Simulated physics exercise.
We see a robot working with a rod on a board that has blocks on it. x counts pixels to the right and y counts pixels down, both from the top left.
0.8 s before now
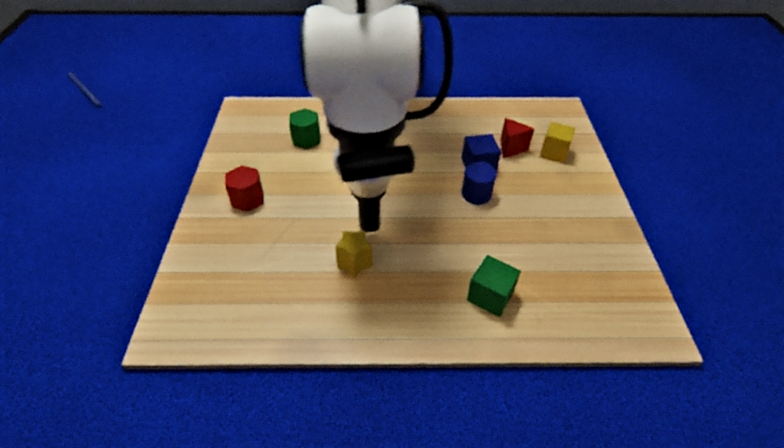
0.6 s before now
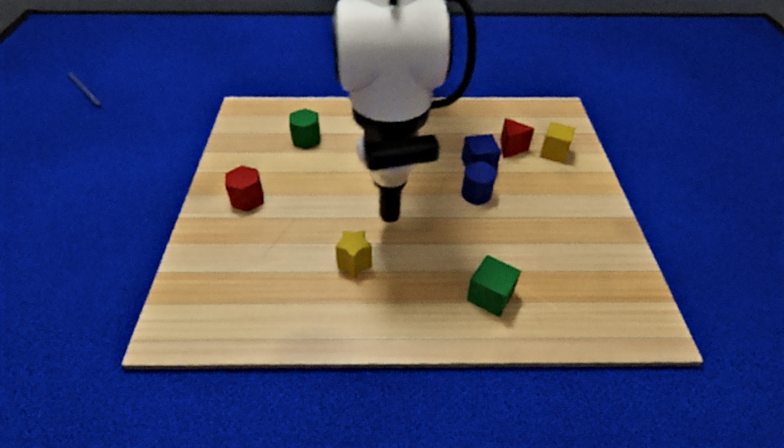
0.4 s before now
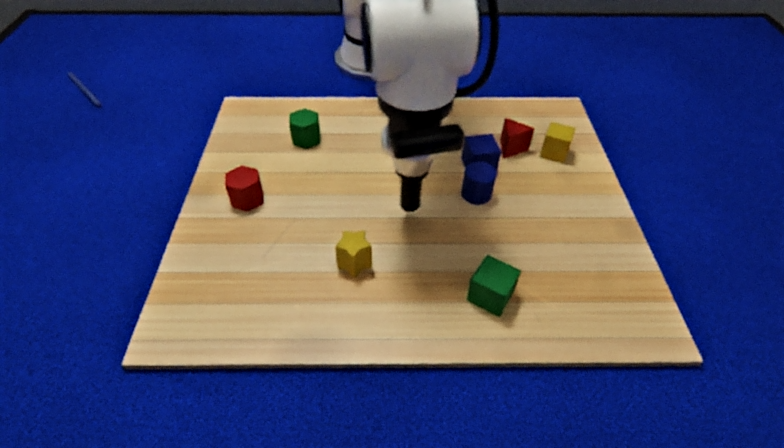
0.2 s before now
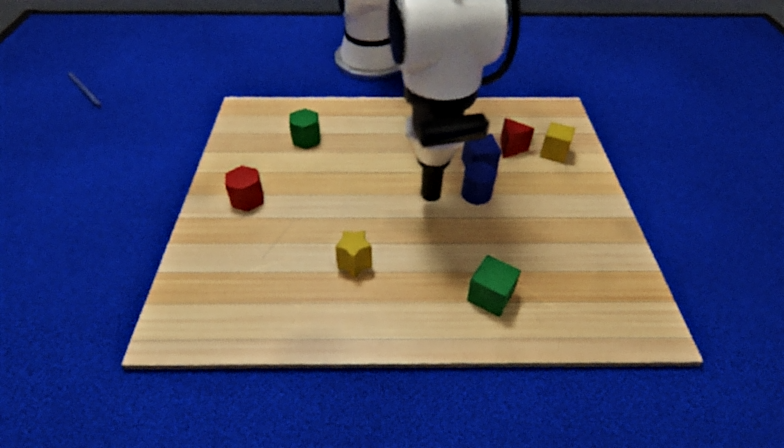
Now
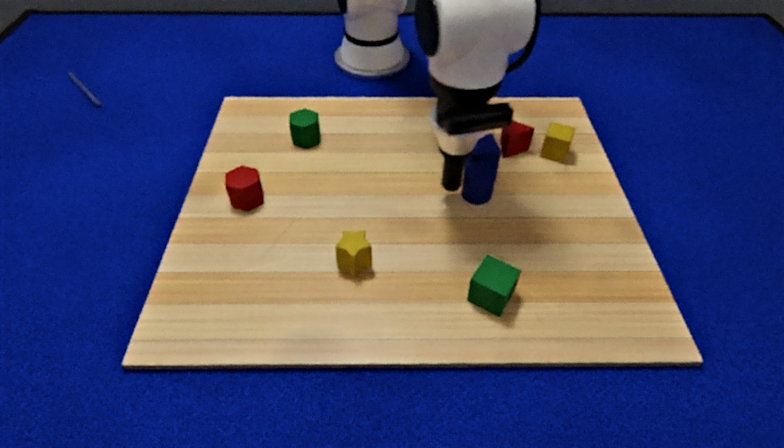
The clip opens with a white robot arm holding a dark rod just above a yellow star block on a wooden board scattered with colored blocks. The arm moves steadily right and slightly toward the back, until the rod is close beside the blue circular block, while the blocks stay still.
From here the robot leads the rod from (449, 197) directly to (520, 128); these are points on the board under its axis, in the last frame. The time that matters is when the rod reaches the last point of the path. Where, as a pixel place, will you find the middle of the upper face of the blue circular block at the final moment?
My estimate: (495, 166).
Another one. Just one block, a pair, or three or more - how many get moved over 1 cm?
The way I see it, the answer is three or more.
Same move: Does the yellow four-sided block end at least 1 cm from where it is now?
The answer is no.
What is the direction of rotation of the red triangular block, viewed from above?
With the clock.
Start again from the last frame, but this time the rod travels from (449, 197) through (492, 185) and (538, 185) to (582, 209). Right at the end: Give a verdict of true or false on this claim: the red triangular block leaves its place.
The claim does not hold.
The first path, step by step. One third of the way, rod (478, 159); blue circular block (495, 166); blue four-sided block (492, 133).
Two thirds of the way, rod (502, 136); blue circular block (495, 166); blue four-sided block (515, 112); red triangular block (542, 116).
At the end, rod (523, 116); blue circular block (495, 166); blue four-sided block (533, 92); red triangular block (553, 112), turned 25° clockwise; yellow four-sided block not moved.
